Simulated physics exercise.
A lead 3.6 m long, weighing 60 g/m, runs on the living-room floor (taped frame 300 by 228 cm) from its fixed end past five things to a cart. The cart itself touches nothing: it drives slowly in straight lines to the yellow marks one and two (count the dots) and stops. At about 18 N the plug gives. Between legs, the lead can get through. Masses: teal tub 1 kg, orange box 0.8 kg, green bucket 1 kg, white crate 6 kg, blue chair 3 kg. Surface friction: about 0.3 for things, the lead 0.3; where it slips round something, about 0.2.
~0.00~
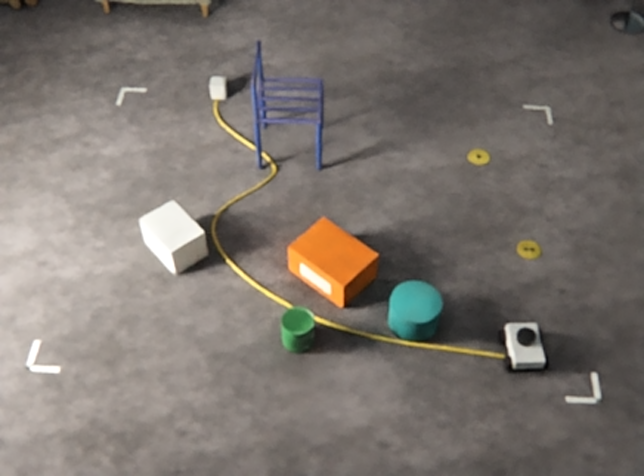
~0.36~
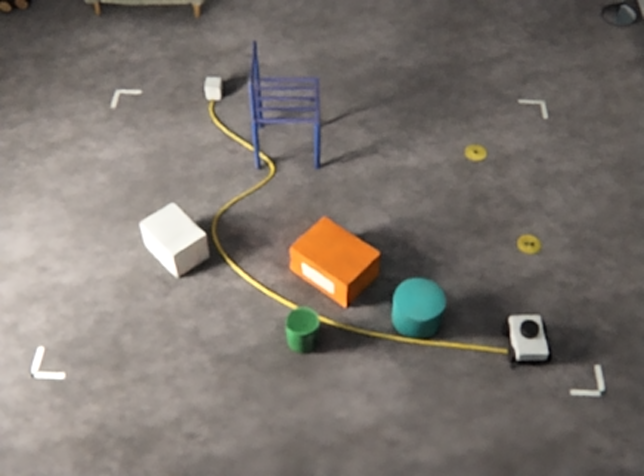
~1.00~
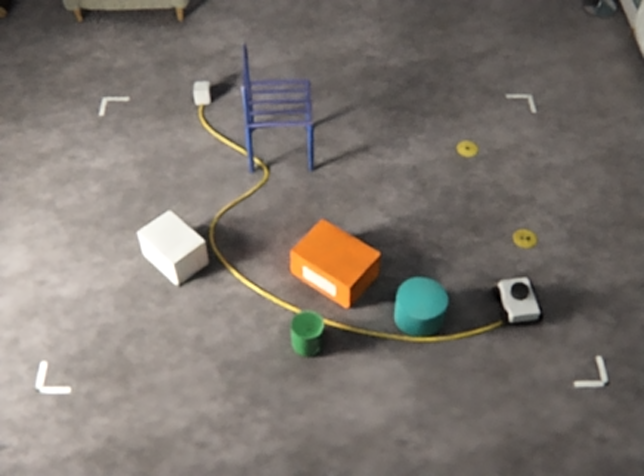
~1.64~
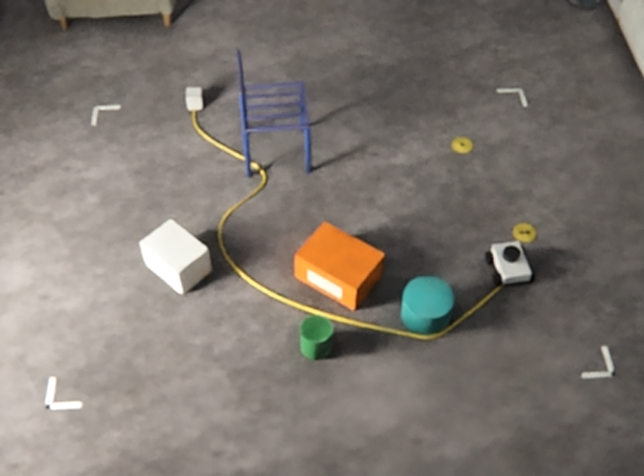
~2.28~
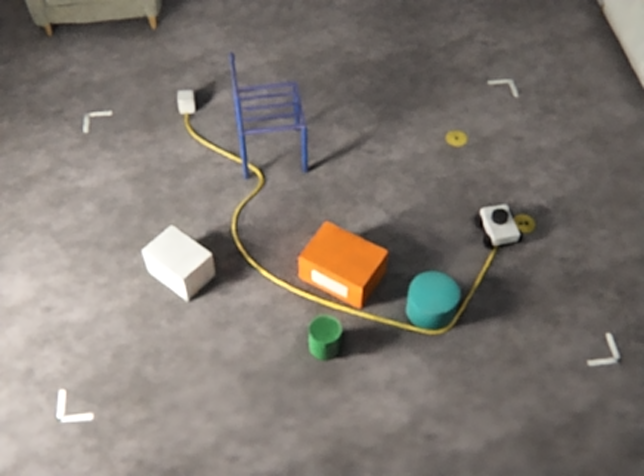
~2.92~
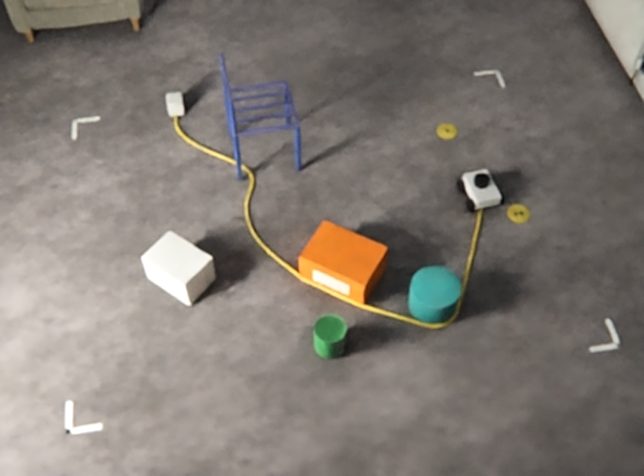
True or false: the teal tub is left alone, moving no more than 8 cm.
False; the teal tub is displaced.
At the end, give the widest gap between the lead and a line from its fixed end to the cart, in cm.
Around 90 centimetres.
By 4.0 s, cart at (461, 158), lead slack at the fixed end; teal tub 14 cm off its start.
By 5.1 s, cart at (457, 142), lead slack at the fixed end; teal tub 30 cm off its start, orange box 6 cm off its start.
By 6.2 s, cart at (491, 181), lead slack at the fixed end; teal tub 30 cm off its start at (410, 246), orange box 6 cm off its start at (345, 244).
By 7.3 s, cart at (518, 212), lead slack at the fixed end; teal tub 30 cm off its start, orange box 6 cm off its start.
By 7.7 s, cart at (518, 212), lead slack at the fixed end; teal tub 30 cm off its start at (410, 246), orange box 6 cm off its start at (345, 244).
